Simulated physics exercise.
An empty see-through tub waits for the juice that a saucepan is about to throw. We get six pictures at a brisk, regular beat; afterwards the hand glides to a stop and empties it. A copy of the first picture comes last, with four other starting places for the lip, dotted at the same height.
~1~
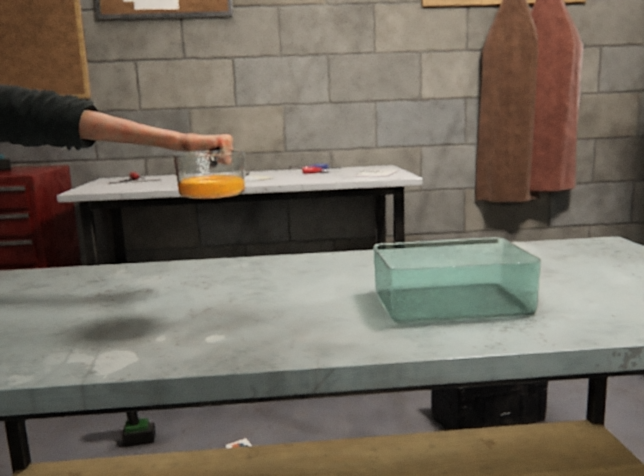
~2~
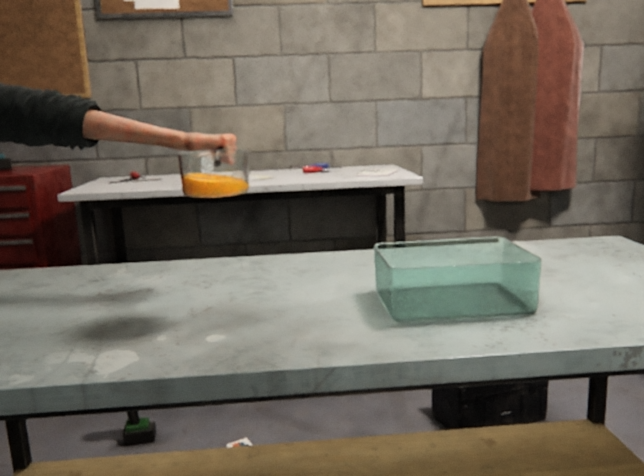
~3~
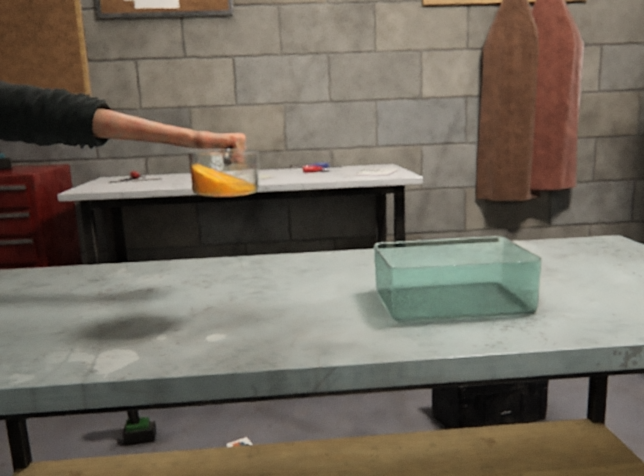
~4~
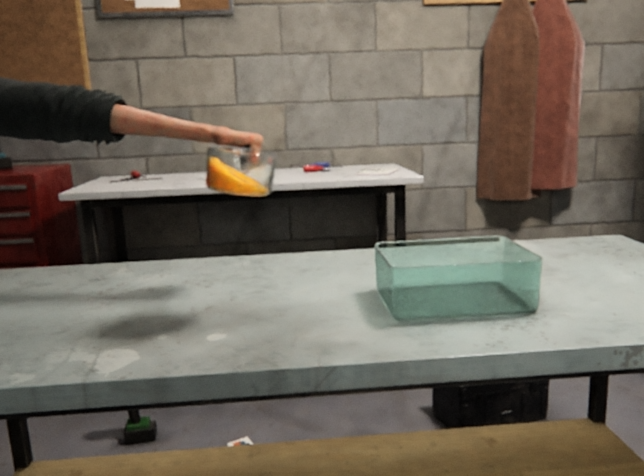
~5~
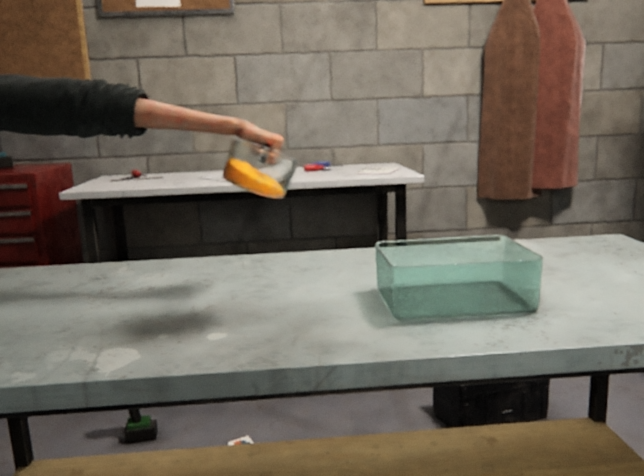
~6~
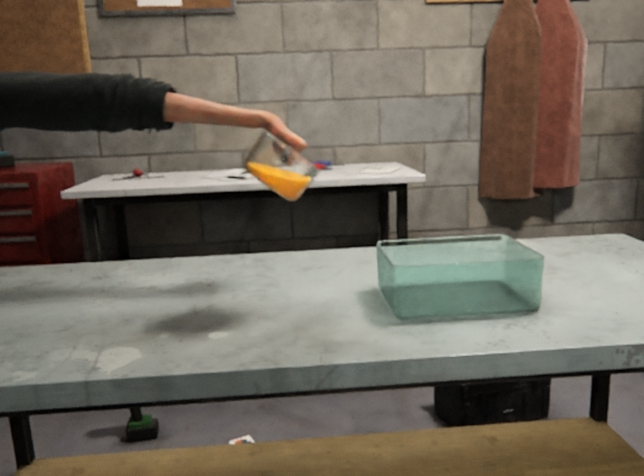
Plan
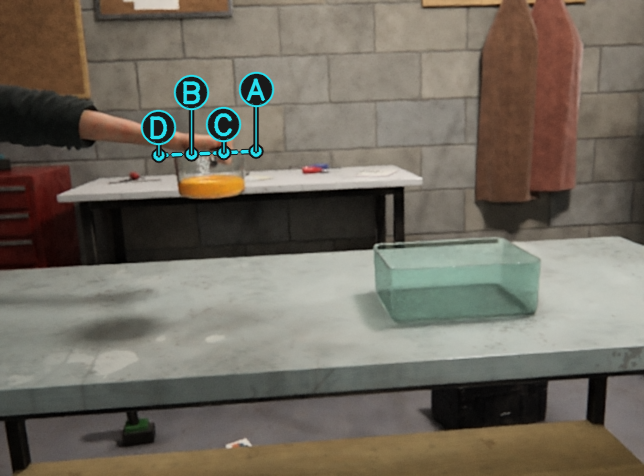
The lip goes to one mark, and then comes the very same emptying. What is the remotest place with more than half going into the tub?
The limit is C.
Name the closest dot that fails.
That would be B.
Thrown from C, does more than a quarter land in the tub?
Yes.
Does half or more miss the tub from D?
Yes, it does.
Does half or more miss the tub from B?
Yes.
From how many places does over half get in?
Two of the four.
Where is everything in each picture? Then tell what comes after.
Upright, lip at (242, 151); tub from (391, 322) to (536, 312); nothing has left yet, in the first picture.
Upright, lip at (246, 151); nothing has left yet, in the second picture.
Tipped about 2°, lip at (257, 151); nothing has left yet, in the third picture.
Tipped about 10°, lip at (275, 154); nothing has left yet, in the fourth picture.
Tipped about 22°, lip at (297, 161); nothing has left yet, in the fifth picture.
Tipped about 39°, lip at (319, 170); nothing has left yet, in the sixth picture.
On the marked copy, A at (256, 151); B at (191, 154); C at (223, 152); D at (158, 155).
Choosing A, about 74 % lands in the tub, 11 % falls short and 15 % goes beside or beyond.
Choosing B, about 28 % lands in the tub, 68 % falls short and 4 % goes beside or beyond.
Choosing C, about 65 % lands in the tub, 25 % falls short and 10 % goes beside or beyond.
Choosing D, about 0 % lands in the tub, 99 % falls short.
